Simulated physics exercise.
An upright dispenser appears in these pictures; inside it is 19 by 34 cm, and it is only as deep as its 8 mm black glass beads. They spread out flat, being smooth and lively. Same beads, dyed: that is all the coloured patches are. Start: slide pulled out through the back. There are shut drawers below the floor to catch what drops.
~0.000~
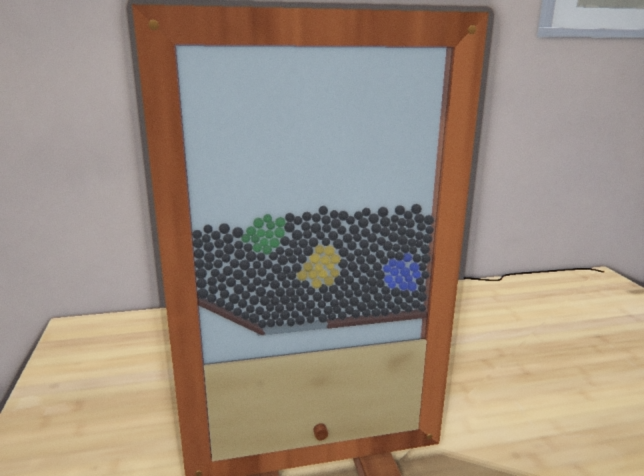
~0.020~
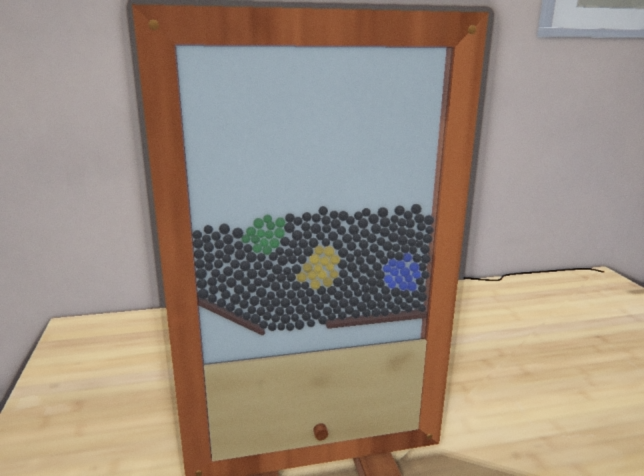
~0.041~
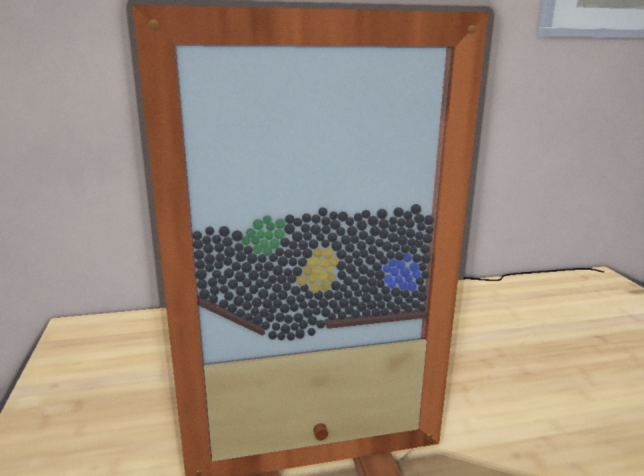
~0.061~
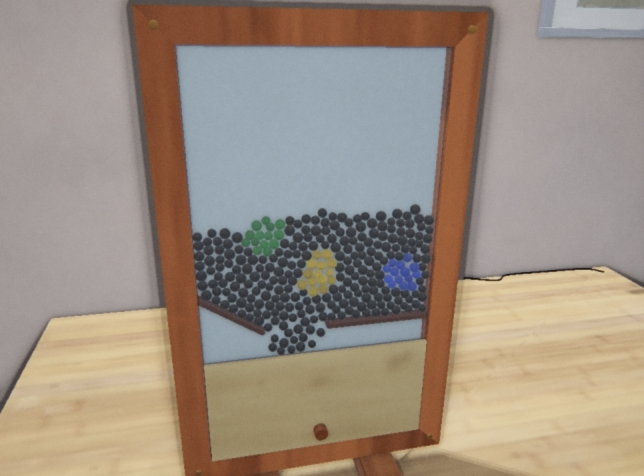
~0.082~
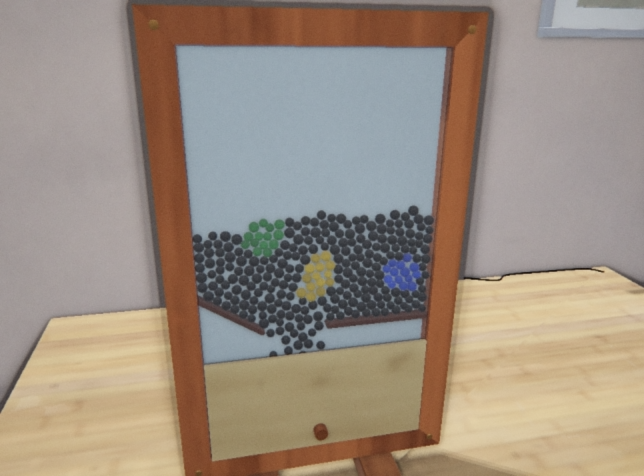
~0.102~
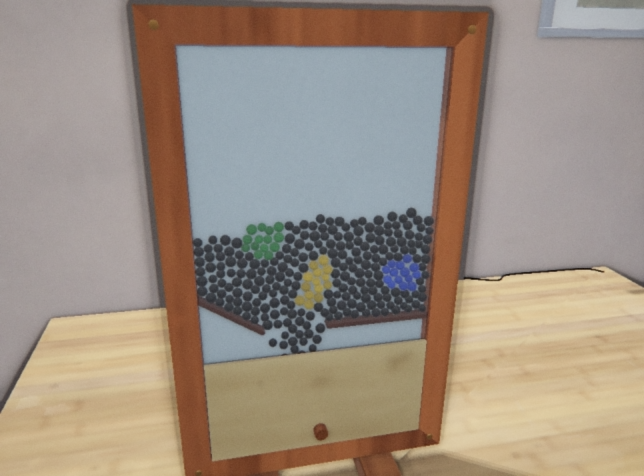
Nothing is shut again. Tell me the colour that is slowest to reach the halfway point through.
I would say blue.
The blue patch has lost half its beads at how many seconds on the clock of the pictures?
Half is gone at around 1.4 s.
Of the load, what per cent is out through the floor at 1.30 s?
Near 90 percent.
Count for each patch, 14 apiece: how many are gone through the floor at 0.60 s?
From blue, 0; from green, 12; from yellow, 14.
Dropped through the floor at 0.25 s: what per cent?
Close to 30 in a hundred, I'd say.
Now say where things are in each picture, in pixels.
In the first frame, about 280 beads; beads centred (319, 268); blue patch (402, 274); green patch (264, 234); yellow patch (321, 267); slide (258, 331) to (331, 323).
In the second frame, beads centred (318, 268); 0 out.
In the third frame, beads centred (317, 271); 6 out.
In the fourth frame, beads centred (318, 274); 13 out.
In the fifth frame, beads centred (328, 274); 21 out.
In the sixth frame, beads centred (325, 277); 28 out; blue patch (401, 274); green patch (263, 241); yellow patch (316, 283); wall ends (195, 298) to (262, 331).
After 0.25 s, 30 % are out; out of 14, blue 0, green 0, yellow 6.
After 0.60 s, 70 % are out; out of 14, blue 0, green 11, yellow 14.
After 1.30 s, 90 % are out; out of 14, blue 6, green 14, yellow 14.
Settled by 3.6 s, 95 % are out; out of 14, blue 12, green 14, yellow 14; half out at blue 1.47 s, green 0.54 s, yellow 0.27 s.
